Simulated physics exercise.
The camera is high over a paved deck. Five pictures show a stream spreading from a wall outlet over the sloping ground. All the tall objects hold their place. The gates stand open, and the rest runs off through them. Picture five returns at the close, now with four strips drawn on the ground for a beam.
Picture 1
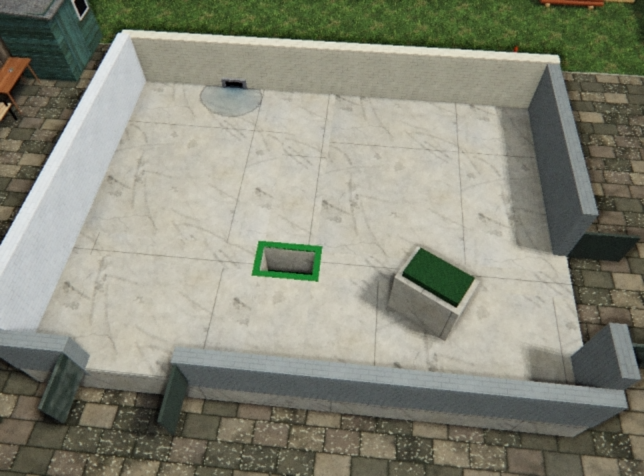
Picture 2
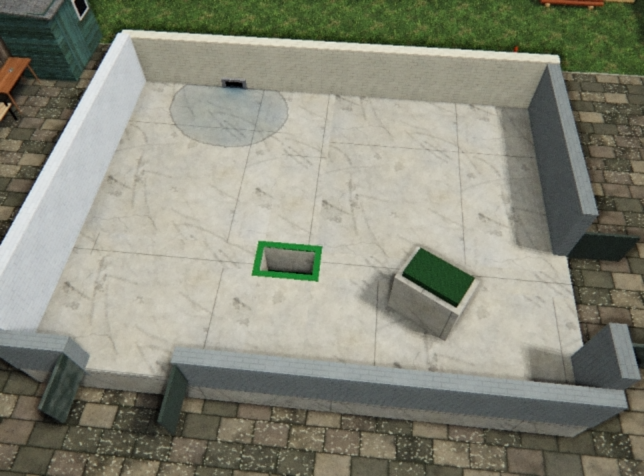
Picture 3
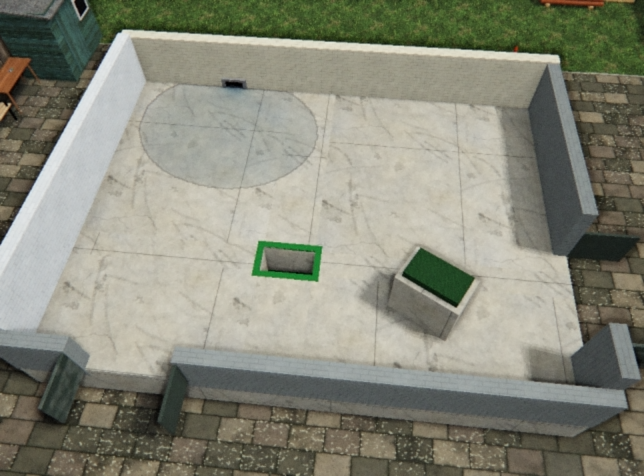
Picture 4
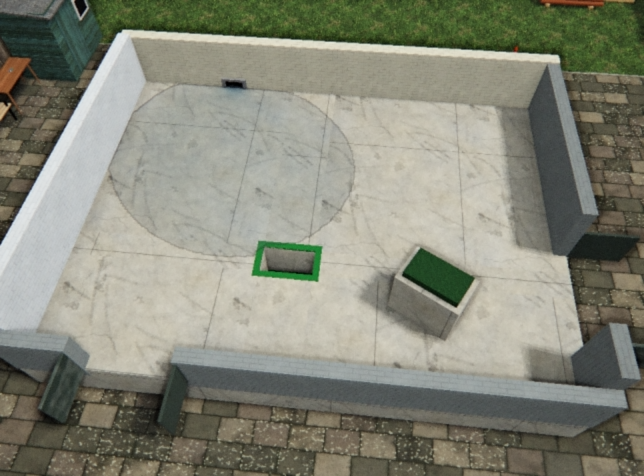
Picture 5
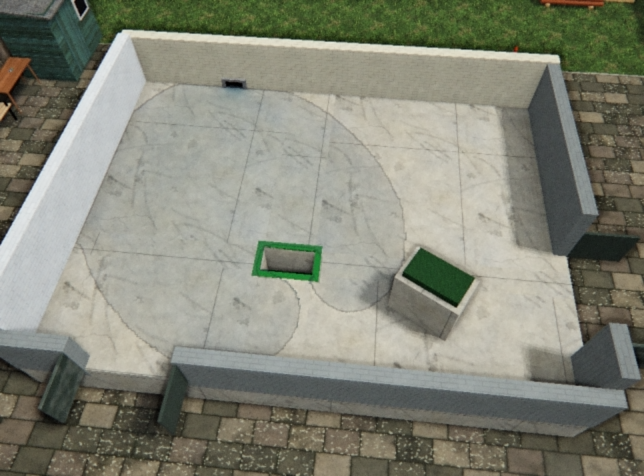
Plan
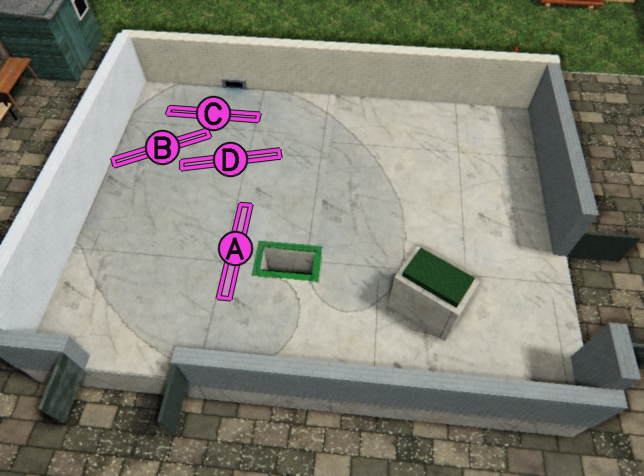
The video shows a walled, pale-tiled enclosure with a green-rimmed drain and a planter-like block, seen from above. A thin sheet of water spreads from an outlet at the back wall, widening across the floor and reaching around the drain.
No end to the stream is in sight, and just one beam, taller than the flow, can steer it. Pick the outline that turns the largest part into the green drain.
B beats the others.
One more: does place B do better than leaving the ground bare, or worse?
Better.
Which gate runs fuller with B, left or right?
The right one.
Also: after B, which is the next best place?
Here it is place A.
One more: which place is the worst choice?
Place D.
On the marked copy, A from (224, 298) to (245, 204); B from (113, 162) to (208, 133); C from (168, 110) to (258, 117); D from (181, 165) to (279, 153).
If A is chosen, about 19 % of the stream goes into the green drain, about 75 % out by the gates.
If B is chosen, about 35 % of the stream goes into the green drain, about 55 % out by the gates.
If C is chosen, about 8 % of the stream goes into the green drain, about 83 % out by the gates.
If D is chosen, about 5 % of the stream goes into the green drain, about 87 % out by the gates.
